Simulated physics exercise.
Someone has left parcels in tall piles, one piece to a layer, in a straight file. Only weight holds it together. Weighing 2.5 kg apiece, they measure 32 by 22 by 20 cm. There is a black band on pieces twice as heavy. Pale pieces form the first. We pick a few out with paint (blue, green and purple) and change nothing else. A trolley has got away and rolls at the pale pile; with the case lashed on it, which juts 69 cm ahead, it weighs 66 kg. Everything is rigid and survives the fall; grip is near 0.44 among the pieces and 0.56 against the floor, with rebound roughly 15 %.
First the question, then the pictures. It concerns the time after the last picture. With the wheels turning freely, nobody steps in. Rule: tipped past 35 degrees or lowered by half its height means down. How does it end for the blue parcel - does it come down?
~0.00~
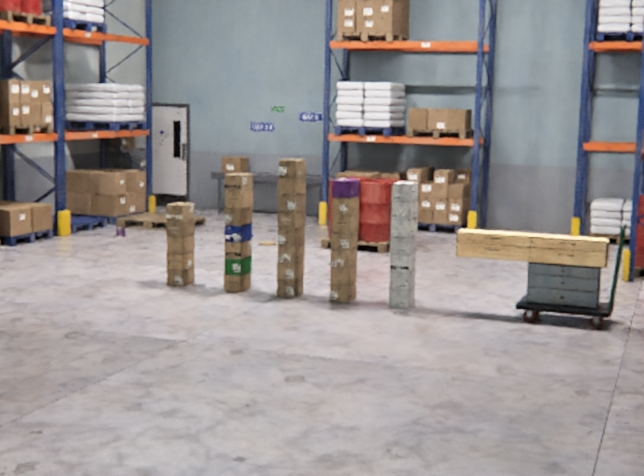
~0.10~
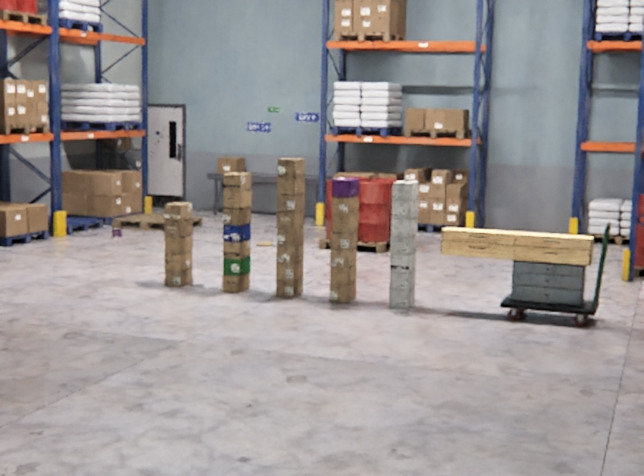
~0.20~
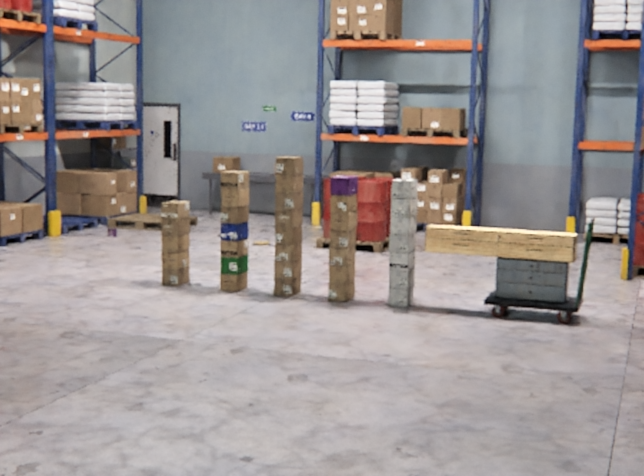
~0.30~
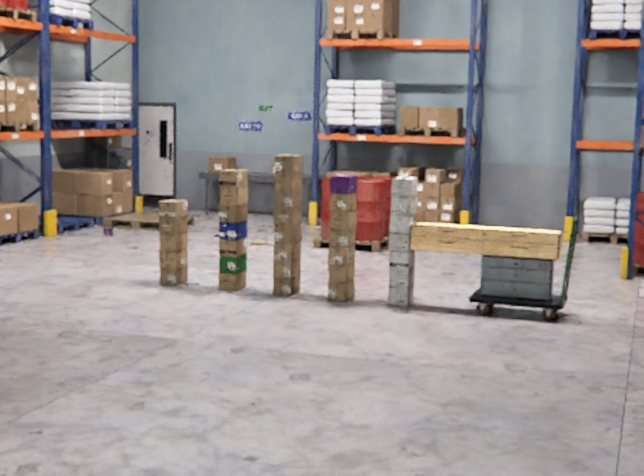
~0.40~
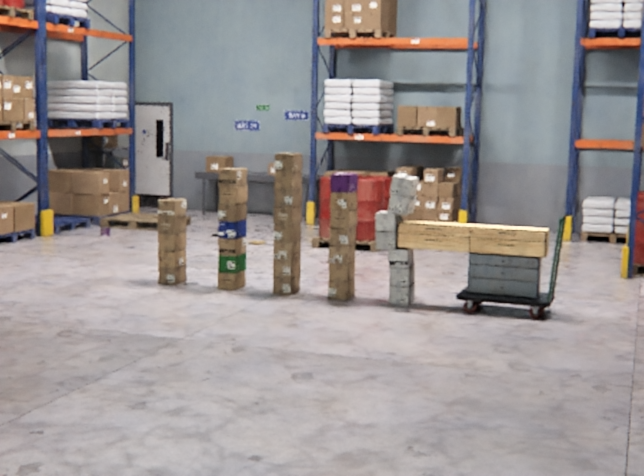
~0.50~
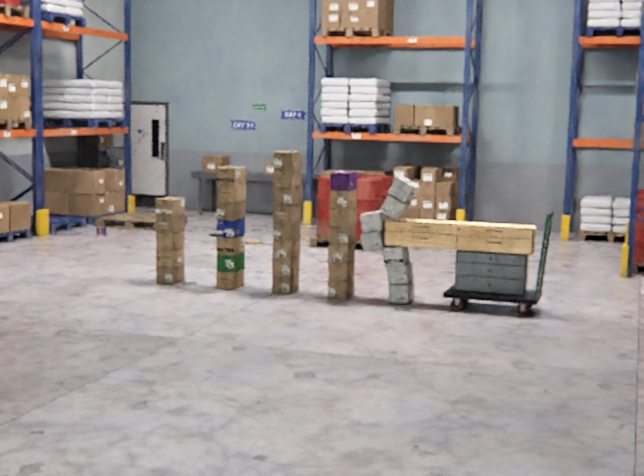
The blue parcel ends up down.
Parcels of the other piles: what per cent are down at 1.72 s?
65 per cent by then.
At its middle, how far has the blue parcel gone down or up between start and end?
Lower by close to 40 cm.
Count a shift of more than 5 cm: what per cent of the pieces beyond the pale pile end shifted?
The answer is 95 percent.
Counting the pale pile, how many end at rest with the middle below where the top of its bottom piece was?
The tally of pale pieces is 2.
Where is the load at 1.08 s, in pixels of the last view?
(335, 224), more or less.
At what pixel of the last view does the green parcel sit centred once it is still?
Its middle finishes near pixel (197, 273) of the last picture.
Around 1.08 s, 6 of the pale pile down; 3 of the 27 other parcels down; blue parcel unmoved; purple parcel tipped 30°, 9 cm lower.
Around 1.72 s, 6 of the pale pile down; 18 of the 27 other parcels down; blue parcel tipped 20°; green parcel tipped 33°.
Finally (3.5 s), 6 of the pale pile down; 26 of the 27 other parcels down; blue parcel tipped 45°, 42 cm lower; green parcel tipped 72°, 16 cm lower; purple parcel tipped 20°, 55 cm lower. Seen by the last camera, middles, blue parcel near (155, 258), green parcel near (197, 273).
